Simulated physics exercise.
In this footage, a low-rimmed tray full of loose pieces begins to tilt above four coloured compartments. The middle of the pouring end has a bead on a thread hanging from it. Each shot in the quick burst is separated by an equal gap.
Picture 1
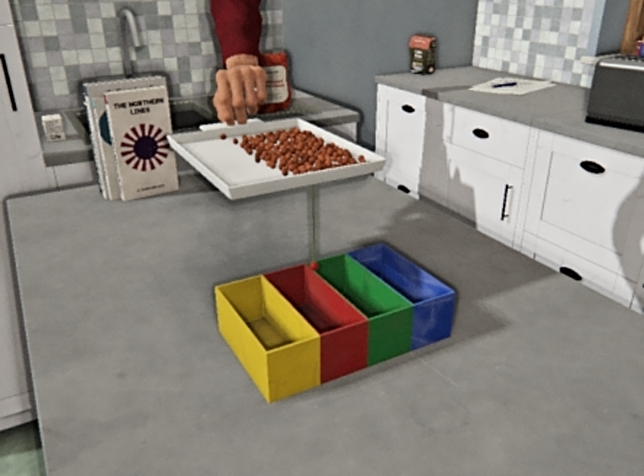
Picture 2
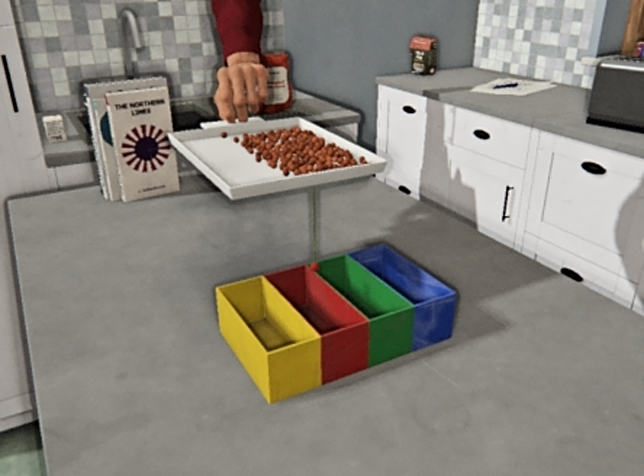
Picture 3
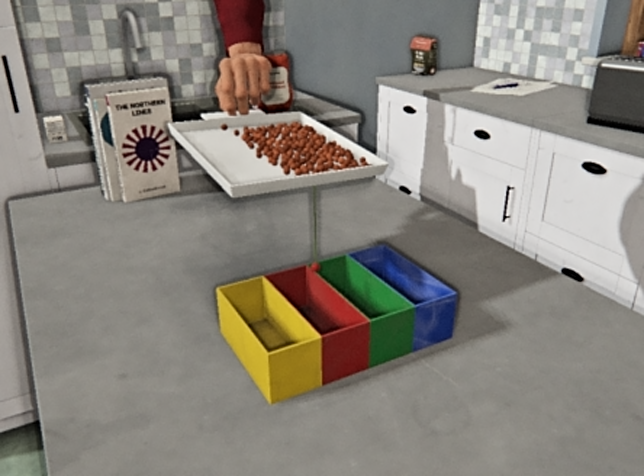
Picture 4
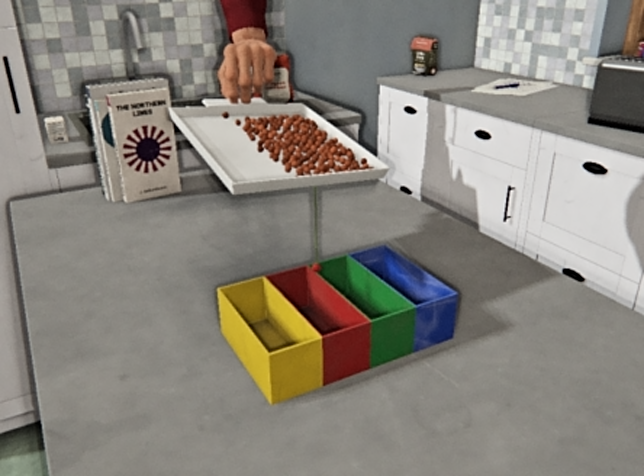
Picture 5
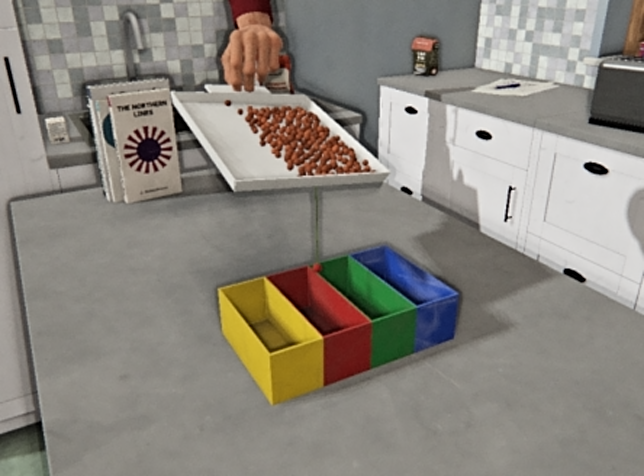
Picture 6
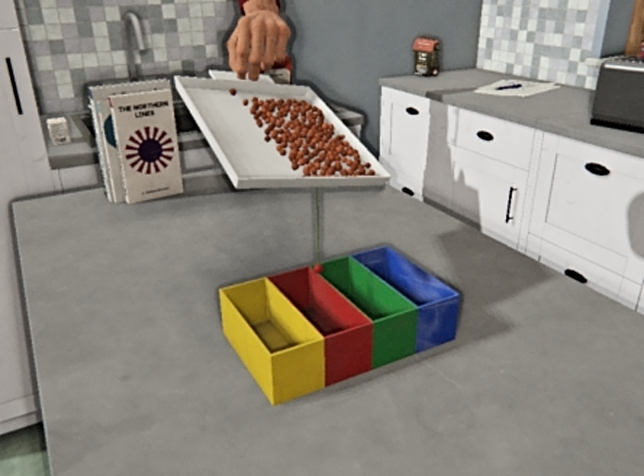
The clip shows a hand at the far edge of a white tray of small reddish-brown pieces above yellow, red, green and blue compartments; the hand rises slightly as the tray gradually tilts, its right corner lowest.
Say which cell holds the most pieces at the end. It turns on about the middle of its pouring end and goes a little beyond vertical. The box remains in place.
At the end the blue cell holds the most.
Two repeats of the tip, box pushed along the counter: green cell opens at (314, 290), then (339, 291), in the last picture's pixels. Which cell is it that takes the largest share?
So it would be the blue one first and blue after that.
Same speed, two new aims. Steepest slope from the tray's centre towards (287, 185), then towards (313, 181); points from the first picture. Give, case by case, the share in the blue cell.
0 and 20 per cent, in that order.
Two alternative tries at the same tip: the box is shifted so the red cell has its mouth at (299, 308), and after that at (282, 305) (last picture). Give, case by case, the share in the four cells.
About 70 % and 50 %.
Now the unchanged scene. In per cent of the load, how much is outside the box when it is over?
Roughly 0 percent.
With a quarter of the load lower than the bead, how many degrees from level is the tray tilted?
Near 100 degrees.
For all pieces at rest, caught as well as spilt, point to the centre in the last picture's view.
Roughly at pixel (387, 307).
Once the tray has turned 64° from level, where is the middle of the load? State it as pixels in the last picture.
Centre estimate: (346, 140).
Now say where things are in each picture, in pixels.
The first frame shows corners of the pouring end at (231, 186) and (382, 159), level; middle of the load at (301, 151), clay pellets; bead on its thread at (314, 266); yellow cell at (294, 364); red cell at (344, 347); green cell at (390, 331); blue cell at (433, 317).
The second frame shows corners of the pouring end at (232, 186) and (383, 160), level; middle of the load at (302, 151).
The third frame shows corners of the pouring end at (233, 185) and (384, 163), tipped barely, lowest at the right corner; middle of the load at (303, 148).
The fourth frame shows corners of the pouring end at (235, 182) and (386, 167), tipped a little, lowest at the right corner; middle of the load at (304, 144).
The fifth frame shows corners of the pouring end at (237, 179) and (387, 171), tipped clearly, lowest at the right corner; middle of the load at (307, 140).
The sixth frame shows corners of the pouring end at (240, 177) and (388, 175), tipped clearly, lowest at the right corner; middle of the load at (311, 137), a small part on the move; yellow cell at (298, 367); red cell at (348, 350); green cell at (395, 334); blue cell at (437, 319).
Soon after the last picture, tray tipped steeply; nearly all on the tray; a stray few in the blue cell.
A little later, tray tipped past a quarter turn; about a quarter on the tray; about a third in the blue cell; a small part in the green cell; about a third falling or outside the box.
Later still, tray tipped past a quarter turn; most in the blue cell; about a quarter in the green cell; a stray few in the red cell; a small part falling or outside the box.
At rest, tray tipped past a quarter turn; most in the blue cell; about a quarter in the green cell; a stray few in the red cell; none in the yellow cell; a small part outside the box.
